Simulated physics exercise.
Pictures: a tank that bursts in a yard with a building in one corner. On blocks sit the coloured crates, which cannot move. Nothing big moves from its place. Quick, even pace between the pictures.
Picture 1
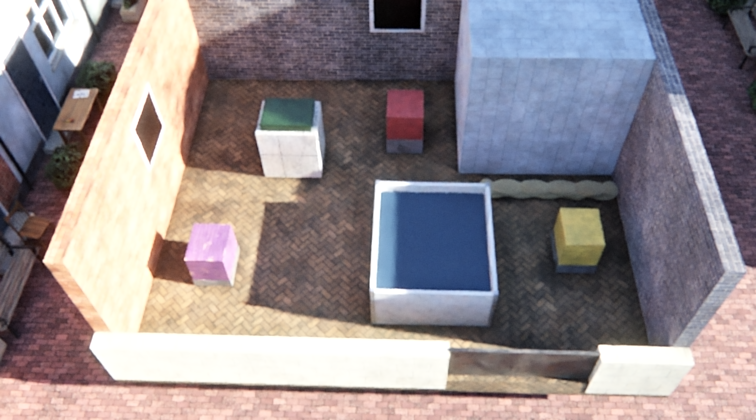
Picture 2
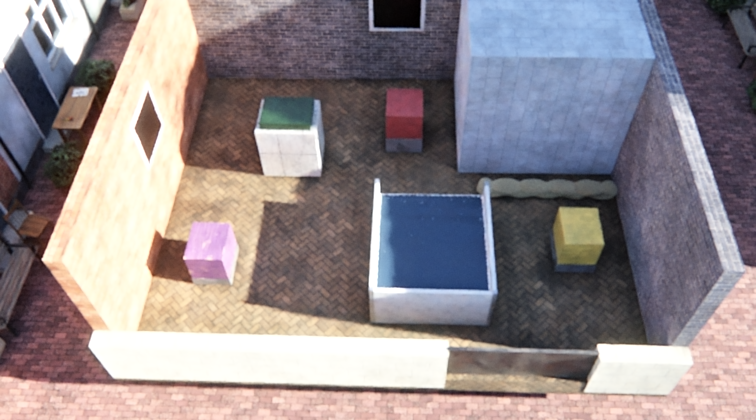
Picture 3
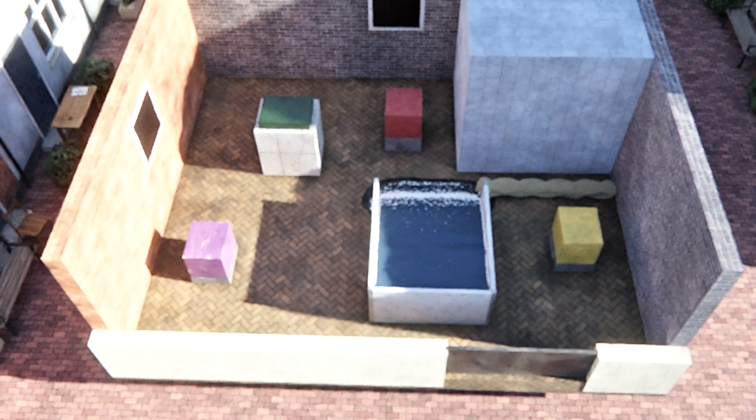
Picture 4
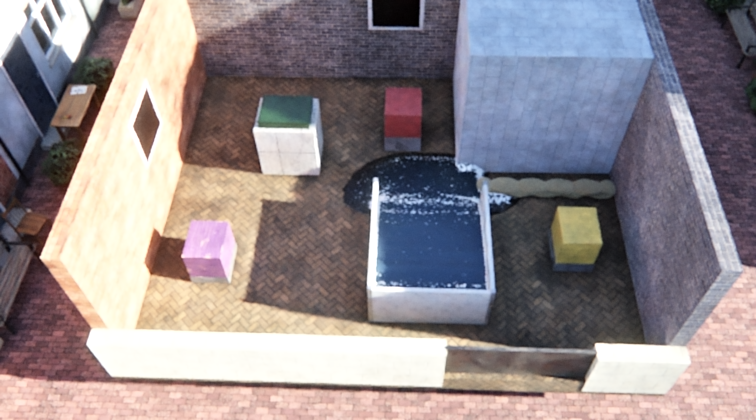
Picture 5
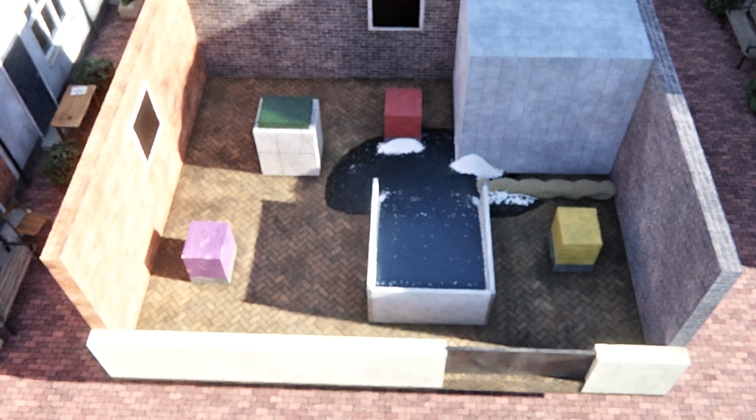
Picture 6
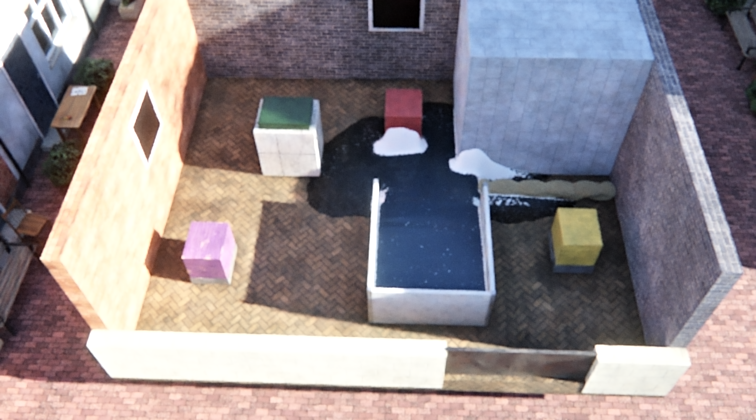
A white-walled tank of dark blue water stands right of centre in a brick-paved walled yard, seen from high above by a still camera. A purple crate sits at left, a green one behind it, a red one at the back and a yellow one at right, near a big pale grey block. The tank's far wall gives way, and dark water pours out behind, spreading both ways and foaming white near the red crate and grey block.
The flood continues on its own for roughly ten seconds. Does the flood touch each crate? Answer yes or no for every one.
Purple crate: Yes; yellow crate: No; red crate: Yes.
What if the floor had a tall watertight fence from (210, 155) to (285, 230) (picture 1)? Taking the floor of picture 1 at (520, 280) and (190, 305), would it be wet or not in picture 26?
As listed: Not flooded, dry.
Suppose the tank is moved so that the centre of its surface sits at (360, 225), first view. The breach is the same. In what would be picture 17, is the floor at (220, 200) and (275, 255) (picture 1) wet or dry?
The first spot is wetted, while the second is not reached.
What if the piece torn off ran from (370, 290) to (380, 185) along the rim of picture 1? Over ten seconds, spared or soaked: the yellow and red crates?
Note: Yellow one is left dry; red one is left dry.
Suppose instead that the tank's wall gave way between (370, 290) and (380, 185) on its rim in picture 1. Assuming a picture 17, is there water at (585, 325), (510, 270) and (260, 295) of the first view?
Obs. 1: Moisture-free; obs. 2: Moisture-free; obs. 3: Sodden.
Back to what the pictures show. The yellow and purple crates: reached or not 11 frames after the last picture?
My answer: Yellow wet and purple dry.
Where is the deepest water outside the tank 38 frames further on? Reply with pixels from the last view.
My estimate is about (128, 355).
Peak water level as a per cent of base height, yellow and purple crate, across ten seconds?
Some 60 and 140 % respectively.
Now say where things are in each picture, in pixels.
The first picture shows still water in the water tank at (433, 238).
In the second picture, the front is at a hidden place, out from the gap on the water tank's far side.
In the third picture, water pours out on the water tank's far side and has run to (369, 195).
In the fourth picture, the front is at (359, 176), out from the gap on the water tank's far side.
In the fifth picture, water pours out on the water tank's far side and has run to (450, 133).
In the sixth picture, water pours out on the water tank's far side and has run to (443, 106).
A moment on, water covers 30 % of the floor; the purple crate not reached, the yellow crate water round its plinth, the red crate water round its plinth.
Next, water covers 40 % of the floor; the purple crate not reached, the yellow crate water round its plinth, the red crate water round its plinth.
Then, water covers 65 % of the floor; the purple crate water round its plinth, the yellow crate water round its plinth, the red crate water round its plinth.
Later, water covers 90 % of the floor; the purple crate water round its plinth, the yellow crate water round its plinth, the red crate water round its plinth.
In the end, water covers 100 % of the floor; the purple crate was topped, the yellow crate stayed above the water, the red crate was topped.
